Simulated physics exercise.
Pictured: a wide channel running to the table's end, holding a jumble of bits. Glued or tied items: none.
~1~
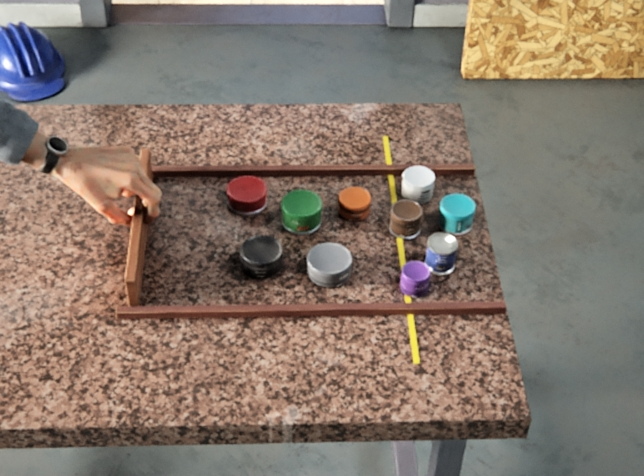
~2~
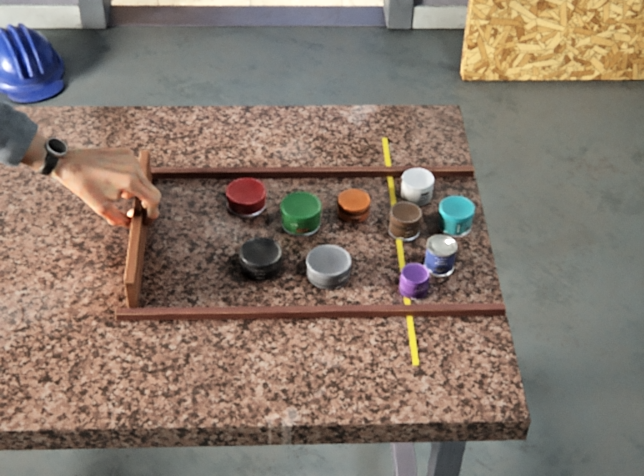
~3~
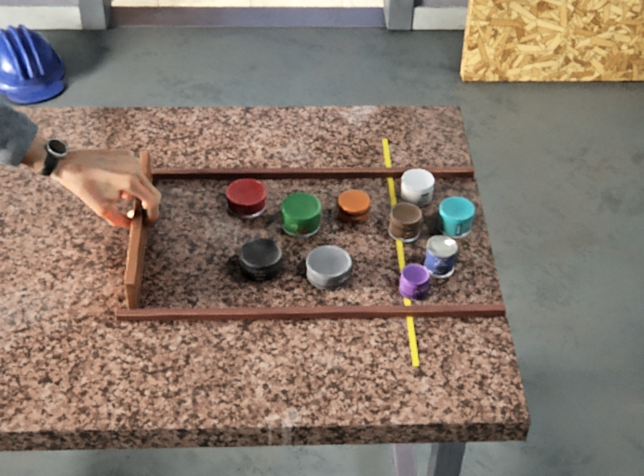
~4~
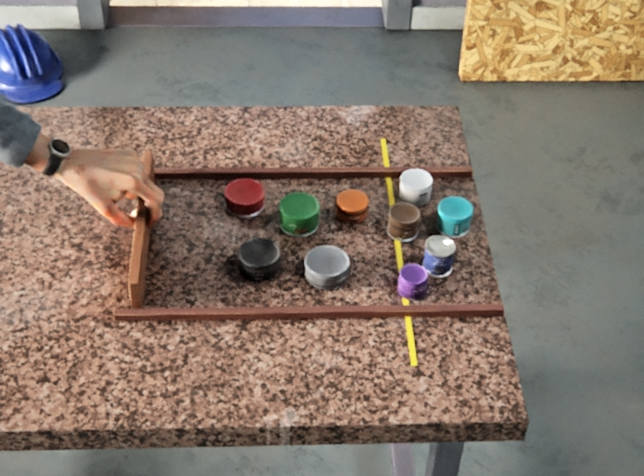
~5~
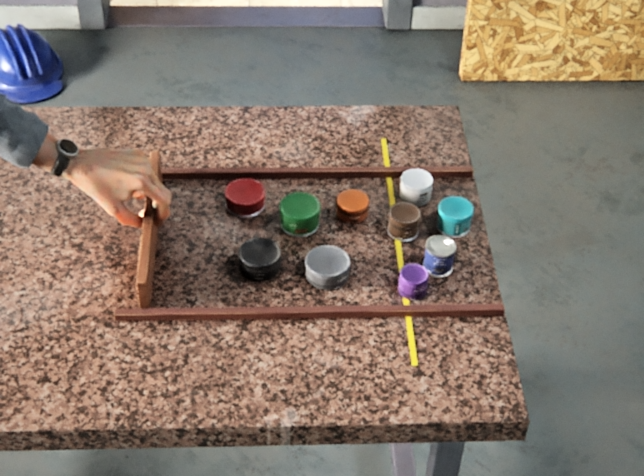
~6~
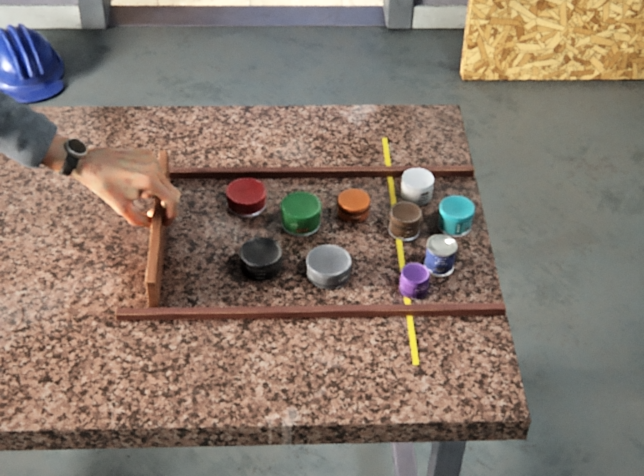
On a speckled stone tabletop, two dark rails form a wide channel holding a jumble of small colourful pots and tubs, with yellow tape crossing near the right end. A hand grips an upright board at the left, at first barely moving, then slides it slightly right while the pots stay put.
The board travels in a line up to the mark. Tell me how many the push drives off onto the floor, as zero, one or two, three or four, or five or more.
Zero, I think.
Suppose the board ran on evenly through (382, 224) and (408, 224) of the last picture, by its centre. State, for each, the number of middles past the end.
It would be 0 at the first and 0 at the second.
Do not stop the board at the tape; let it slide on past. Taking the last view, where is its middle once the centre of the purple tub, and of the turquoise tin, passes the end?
The middle is at (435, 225) when it's the purple tub, and at (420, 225) when it's the turquoise tin.
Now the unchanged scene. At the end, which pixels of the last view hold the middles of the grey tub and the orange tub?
First object: (431, 284); second object: (441, 205).
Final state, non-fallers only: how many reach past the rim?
Answer: 0.
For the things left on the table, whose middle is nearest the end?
That one is the turquoise tin.
A little later, none off yet; turquoise tin at rest near (456, 216); blue pot at rest near (440, 256); white tub at rest near (417, 187).
When it is over, the number that fall off is zero.
